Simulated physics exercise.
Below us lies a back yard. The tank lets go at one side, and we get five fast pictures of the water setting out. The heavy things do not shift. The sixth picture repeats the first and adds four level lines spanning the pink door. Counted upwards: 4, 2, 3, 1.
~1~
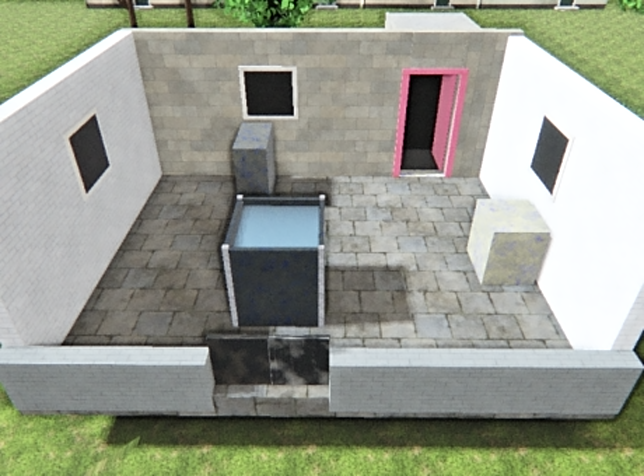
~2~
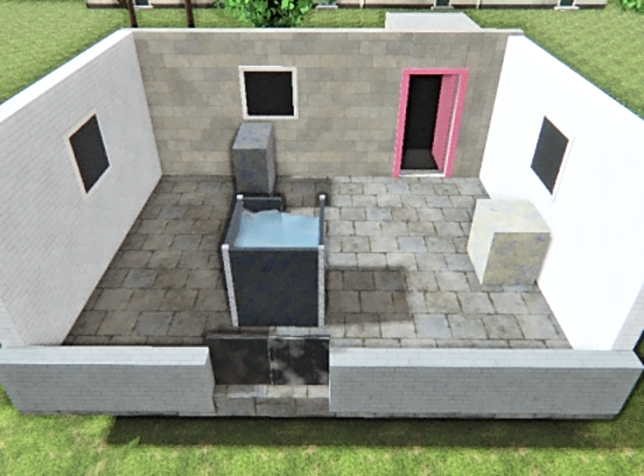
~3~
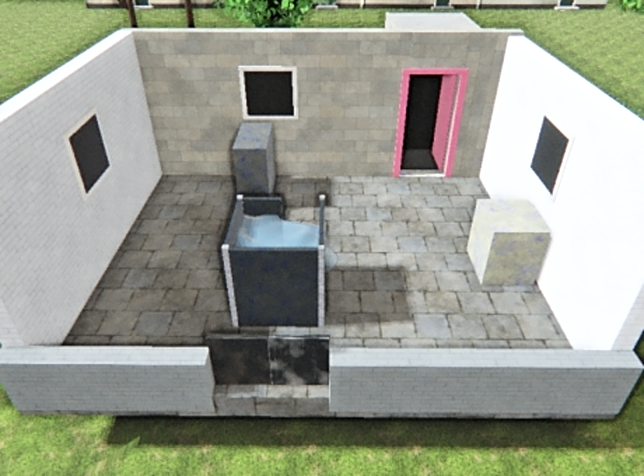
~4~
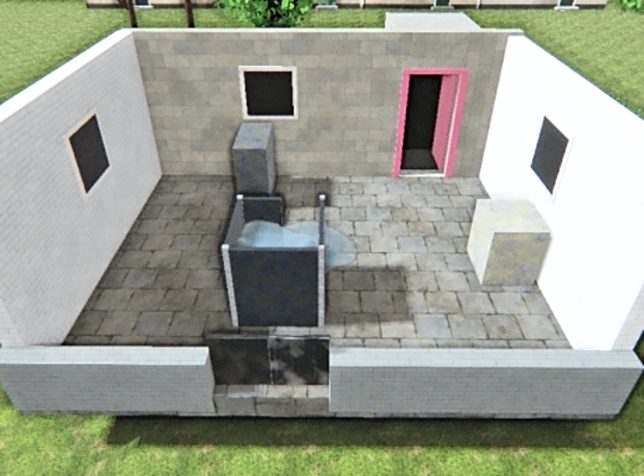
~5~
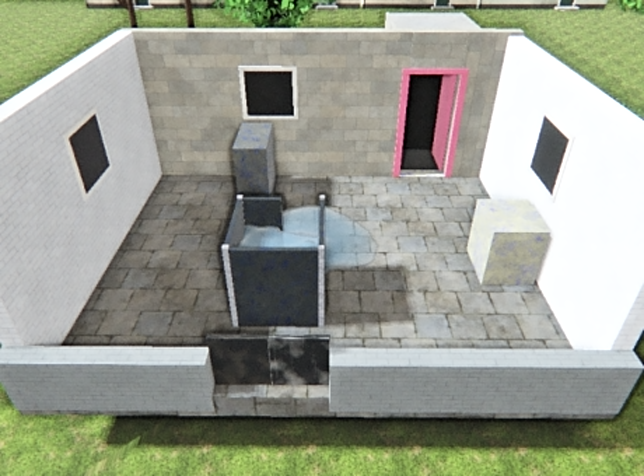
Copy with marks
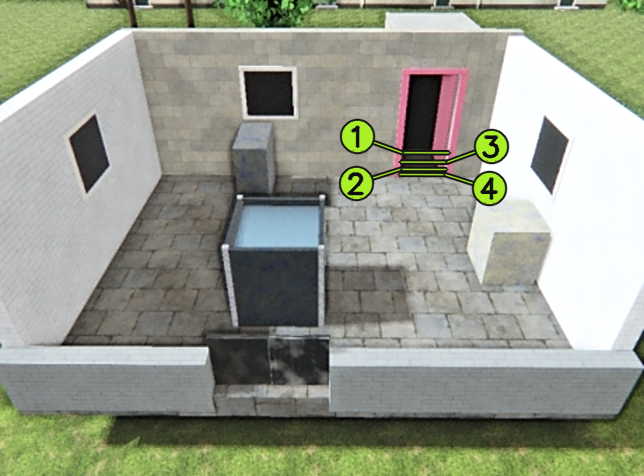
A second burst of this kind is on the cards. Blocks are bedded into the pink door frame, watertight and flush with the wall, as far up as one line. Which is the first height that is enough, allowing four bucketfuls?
2.
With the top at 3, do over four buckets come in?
No, not at all.
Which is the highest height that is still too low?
Height 4.
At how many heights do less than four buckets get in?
Three of them.
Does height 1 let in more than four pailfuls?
No.
In lime, 1 at (425, 152); 2 at (423, 169); 3 at (424, 162); 4 at (422, 174); from the bottom up 4, 2, 3, 1.
Choosing 1, nothing gets over.
Choosing 2, a splash gets over, under a bucket.
Choosing 3, nothing gets over.
Choosing 4, about 9 bucketfuls get in.
